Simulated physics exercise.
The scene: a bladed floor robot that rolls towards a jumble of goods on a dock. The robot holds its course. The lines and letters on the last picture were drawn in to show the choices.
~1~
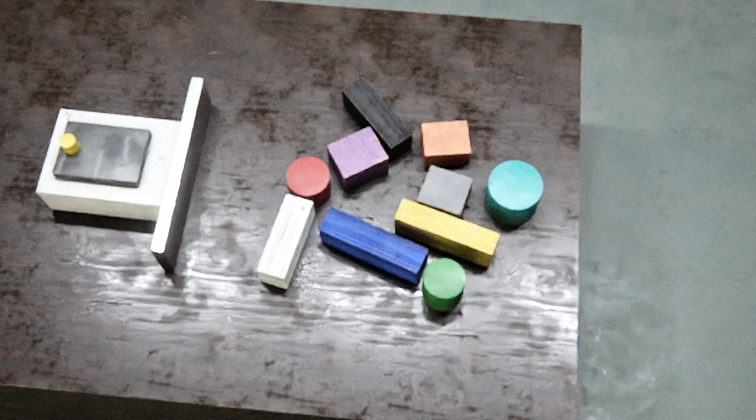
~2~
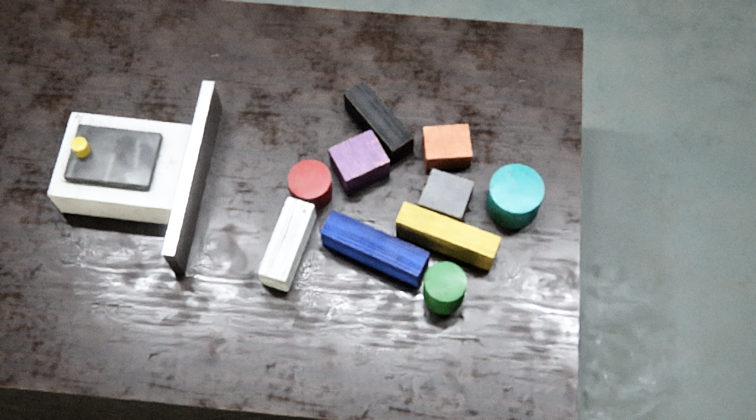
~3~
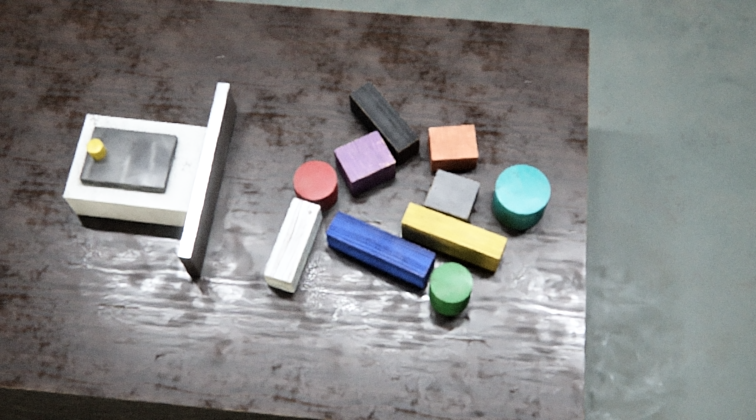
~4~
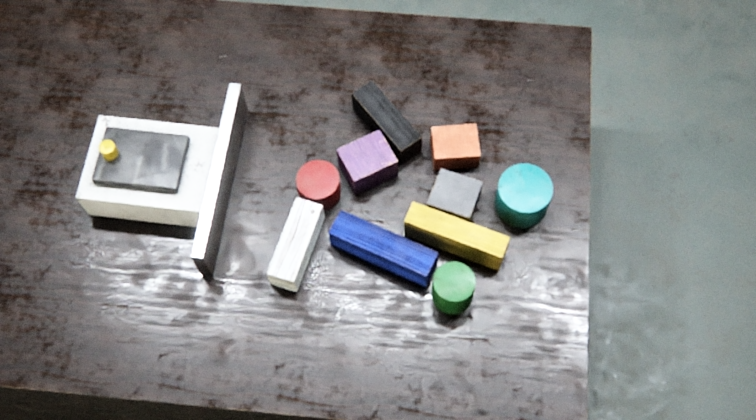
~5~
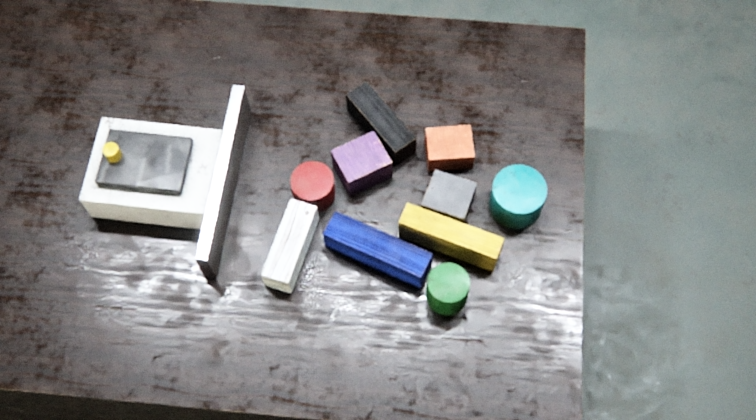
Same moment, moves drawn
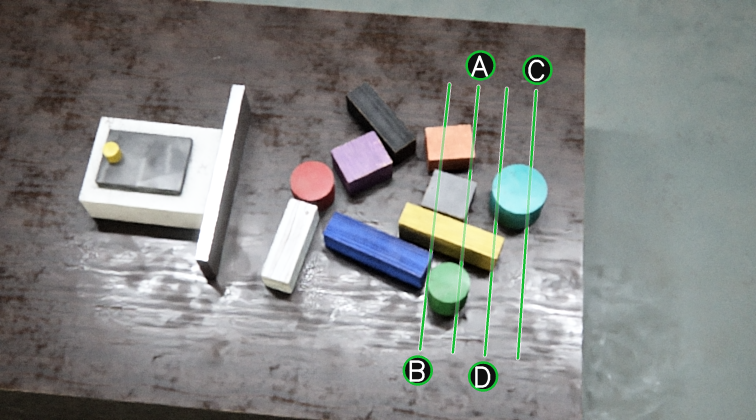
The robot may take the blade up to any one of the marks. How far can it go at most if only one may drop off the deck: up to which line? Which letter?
Up to line D.
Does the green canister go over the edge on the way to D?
No.
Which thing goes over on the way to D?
The turquoise canister.
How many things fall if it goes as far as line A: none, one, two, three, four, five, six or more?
The count is none.
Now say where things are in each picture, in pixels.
In the first picture, grey crate (444, 196); white stick (287, 242); green canister (443, 285).
In the second picture, robot (120, 157); orange crate (446, 147).
In the third picture, robot (136, 159); purple crate (365, 163).
In the fourth picture, robot (148, 160); blue stick (384, 249).
In the fifth picture, robot (151, 162); black stick (381, 123); grey crate (448, 200); white stick (291, 246).
On the copy, A at (467, 211); B at (436, 208); C at (528, 216); D at (497, 214).
On D. First, robot (250, 170); green canister (464, 296); black stick (384, 121).
Then, robot (349, 178); green canister (535, 344); turquoise canister (540, 198).
Finally, robot (424, 184); turquoise canister over the edge; orange crate (565, 156); one fallen.
By contrast, A is within the limit but short; B is within the limit but short; C drops four.
